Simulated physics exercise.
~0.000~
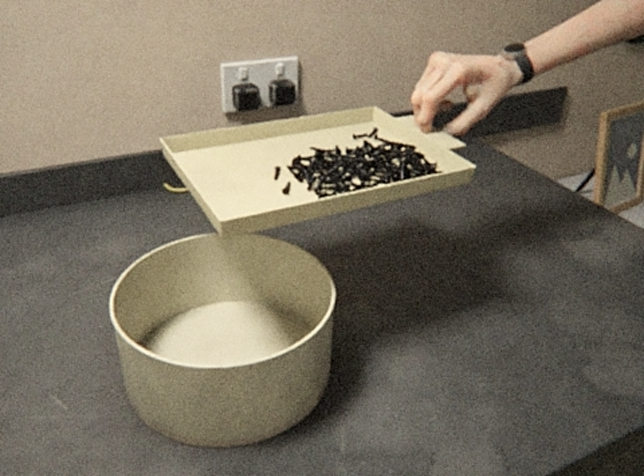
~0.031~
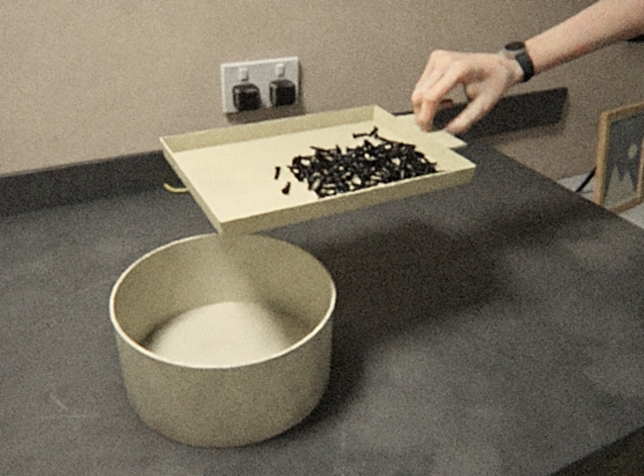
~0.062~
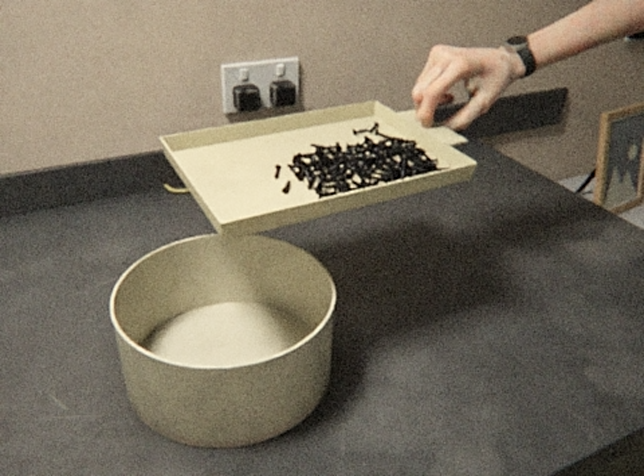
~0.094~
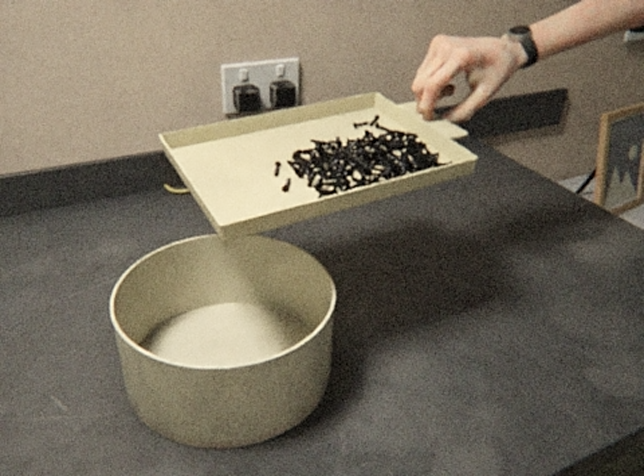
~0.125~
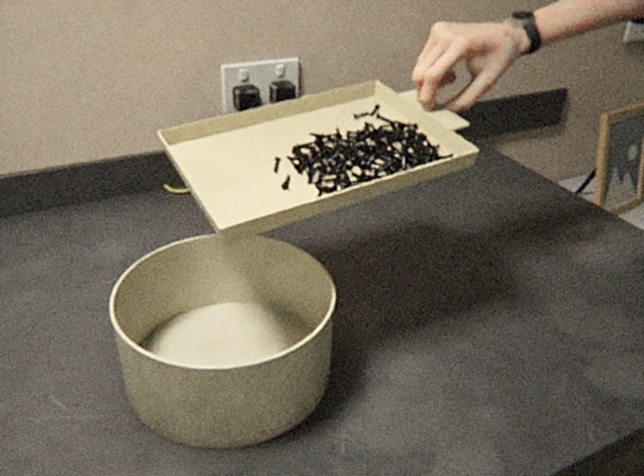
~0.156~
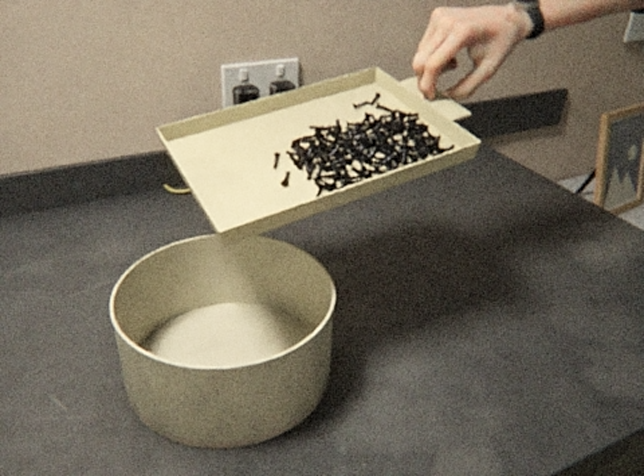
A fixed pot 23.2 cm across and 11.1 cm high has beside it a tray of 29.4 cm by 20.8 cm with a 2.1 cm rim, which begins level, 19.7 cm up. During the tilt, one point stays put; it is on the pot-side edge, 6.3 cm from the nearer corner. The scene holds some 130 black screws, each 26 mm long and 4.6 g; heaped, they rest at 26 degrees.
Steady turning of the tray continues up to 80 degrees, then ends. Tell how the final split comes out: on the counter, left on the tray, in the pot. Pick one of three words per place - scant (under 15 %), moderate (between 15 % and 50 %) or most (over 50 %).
My call is counter: Scant, left on the tray: Scant, pot: Most.
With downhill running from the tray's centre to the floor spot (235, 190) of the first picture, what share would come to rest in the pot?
60 %.
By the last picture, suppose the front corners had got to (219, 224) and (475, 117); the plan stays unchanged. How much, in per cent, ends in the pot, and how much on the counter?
Split: Pot = 55, counter = 30.
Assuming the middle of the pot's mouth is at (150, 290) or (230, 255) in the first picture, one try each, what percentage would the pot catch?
Estimates: 85 % and 30 %, in that order.
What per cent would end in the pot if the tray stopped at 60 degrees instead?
Then about 55 per cent.
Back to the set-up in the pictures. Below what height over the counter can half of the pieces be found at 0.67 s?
About 22 centimetres.
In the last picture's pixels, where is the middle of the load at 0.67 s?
Load centre est.: (263, 212) px.
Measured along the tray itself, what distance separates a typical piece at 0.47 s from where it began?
Displacement on the tray: Roughly 3 cm.
After 0.47 s, tilt 45 degrees; the tray holds 100 %, the pot 0 %.
After 0.67 s, tilt 67 degrees; the tray holds 95 %, the pot 0 %.
After 1.00 s, tilt 80 degrees; the tray holds 10 %, the pot 85 %.
At rest (2.0 s), counter 0 %, tray 5 %, pot 95 %.
